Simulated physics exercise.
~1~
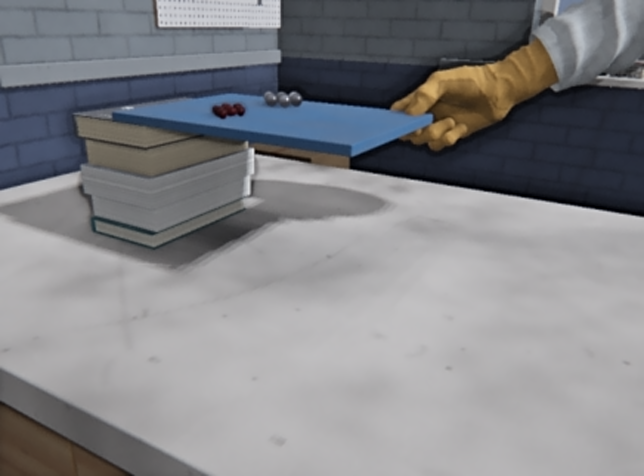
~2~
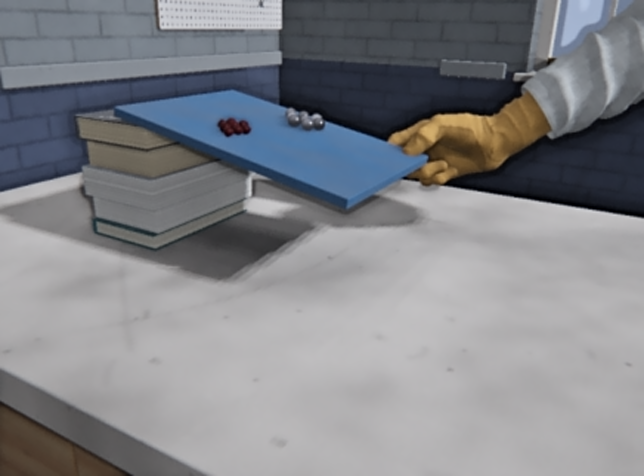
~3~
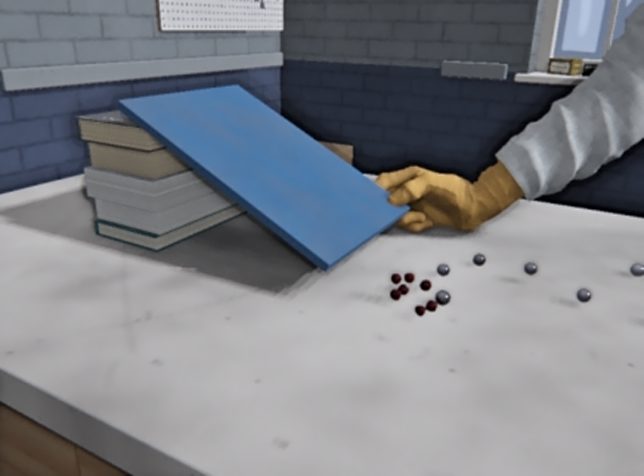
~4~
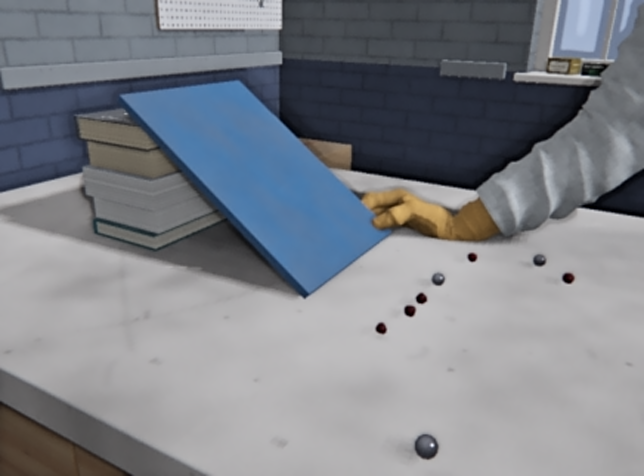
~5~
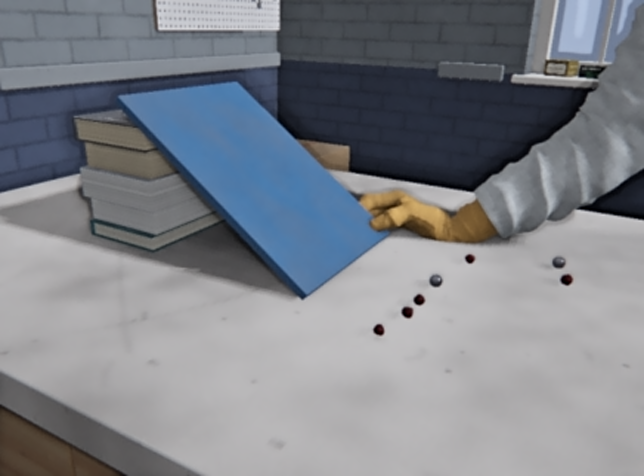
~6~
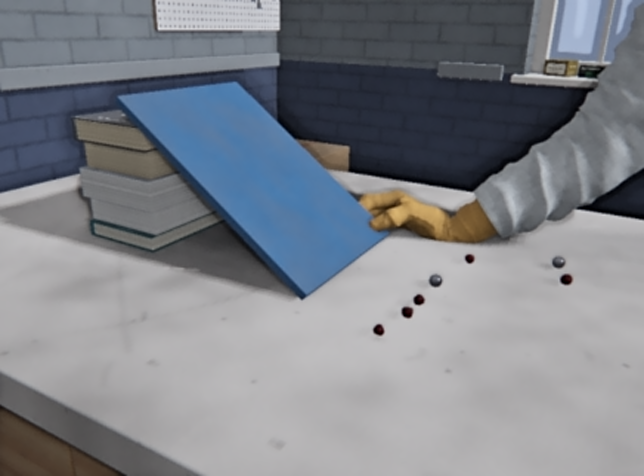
A gloved hand lowers one end of a blue board propped on a stack of books, and small dark red and silvery balls roll off onto the pale counter, where most silvery ones travel out of view and the remaining balls settle scattered beside the steeply sloping board.
